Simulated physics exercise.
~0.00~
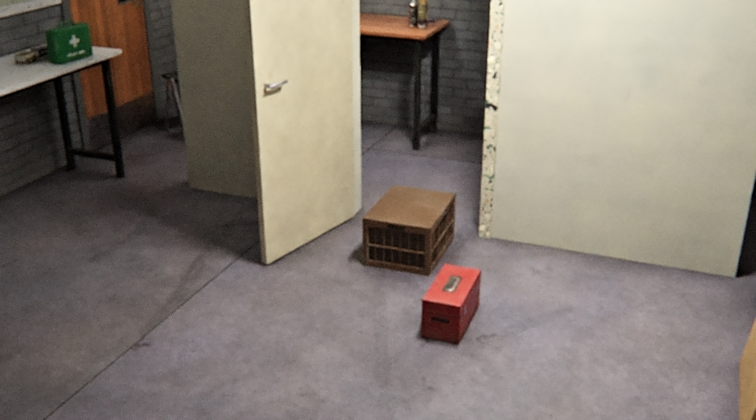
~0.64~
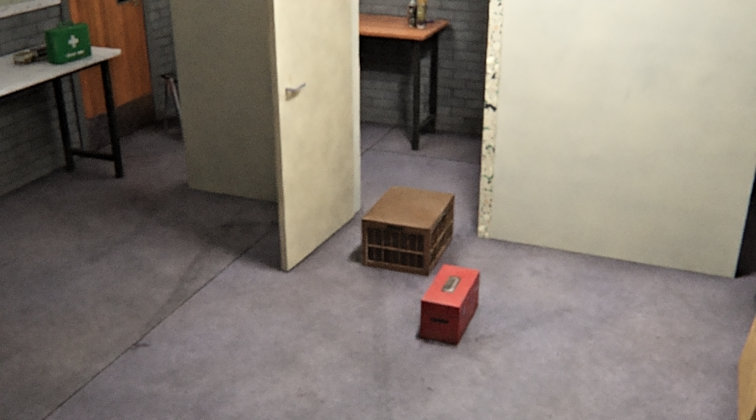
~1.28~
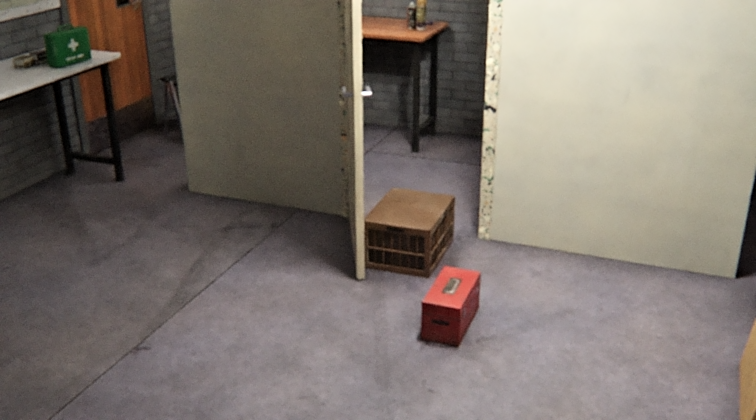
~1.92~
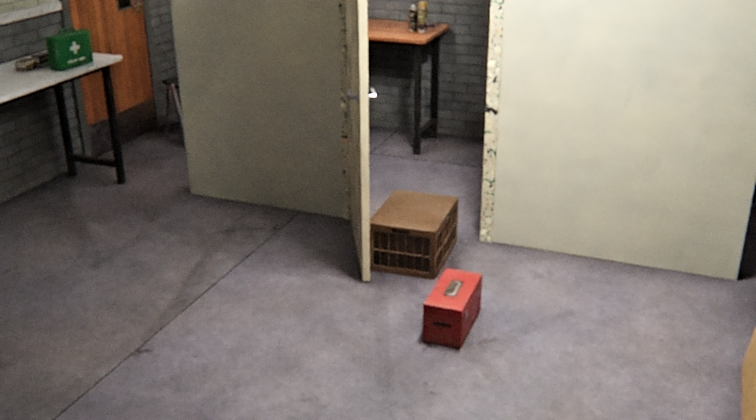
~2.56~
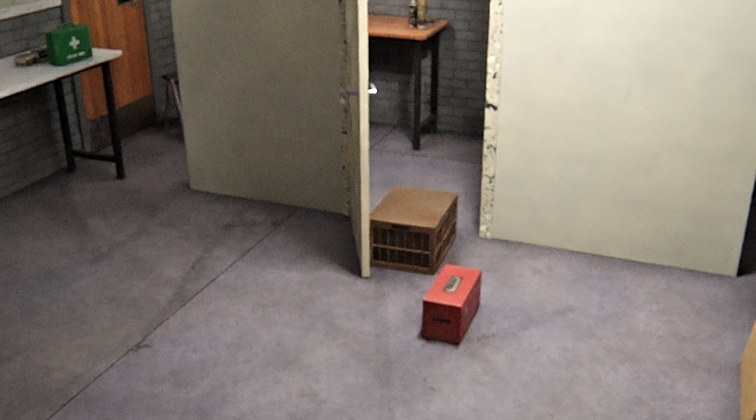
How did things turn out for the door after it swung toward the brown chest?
It jammed partway and was left standing open, with its edge right by the brown chest.
